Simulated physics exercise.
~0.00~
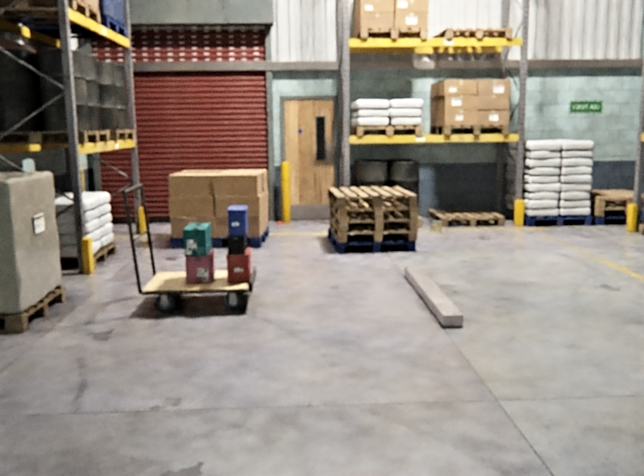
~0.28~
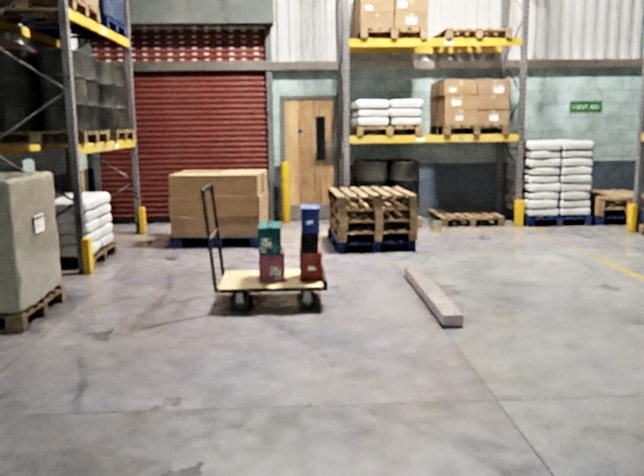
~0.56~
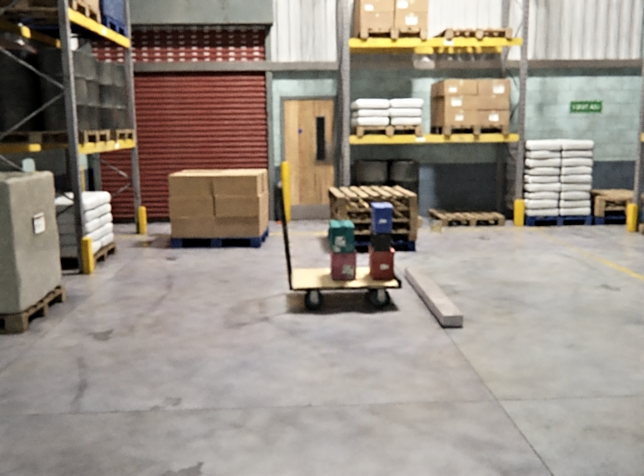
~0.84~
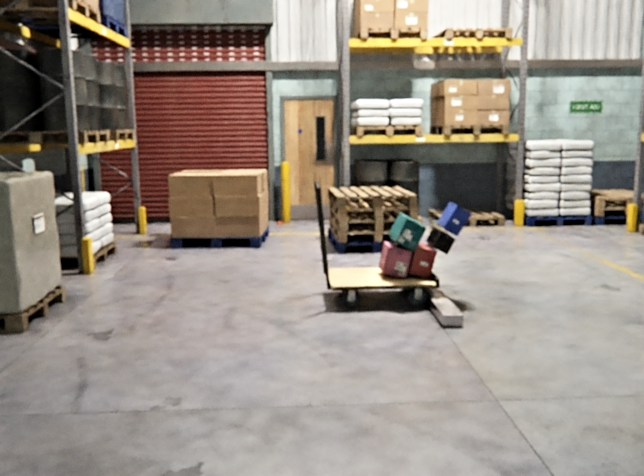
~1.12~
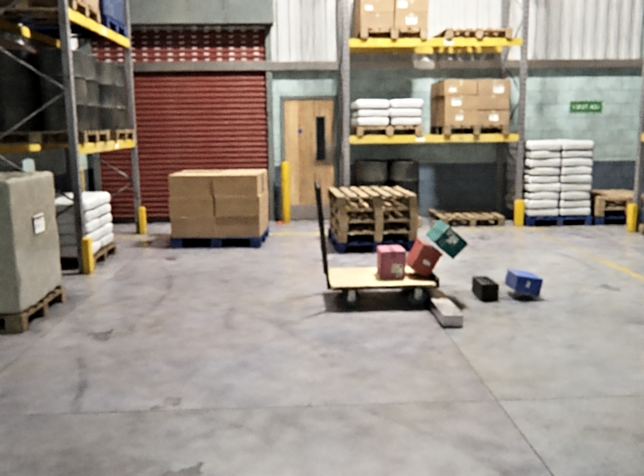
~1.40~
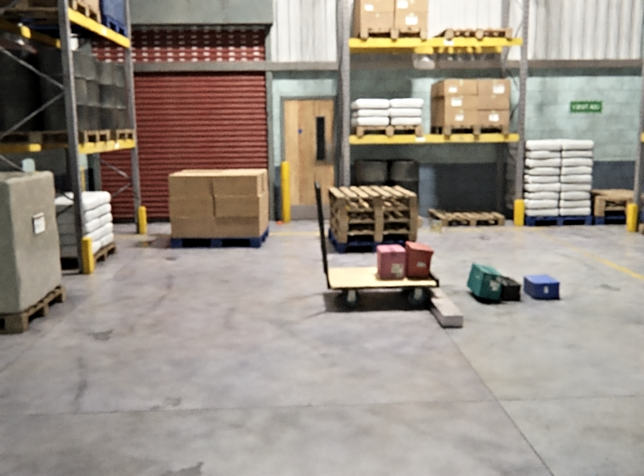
The clip opens on a flat trolley in a warehouse, carrying two stacks, a teal parcel on a pink one and, to the right, a blue tote on a black crate on a red tote. It rolls right across the concrete toward a low kerb, its load upright. At the kerb the trolley stops short and the boxes pitch forward, the blue tote leaning out over the front. The blue tote and black crate drop to the floor beyond, and the teal parcel tumbles after them. The pink parcel and leaning red tote remain on the deck.
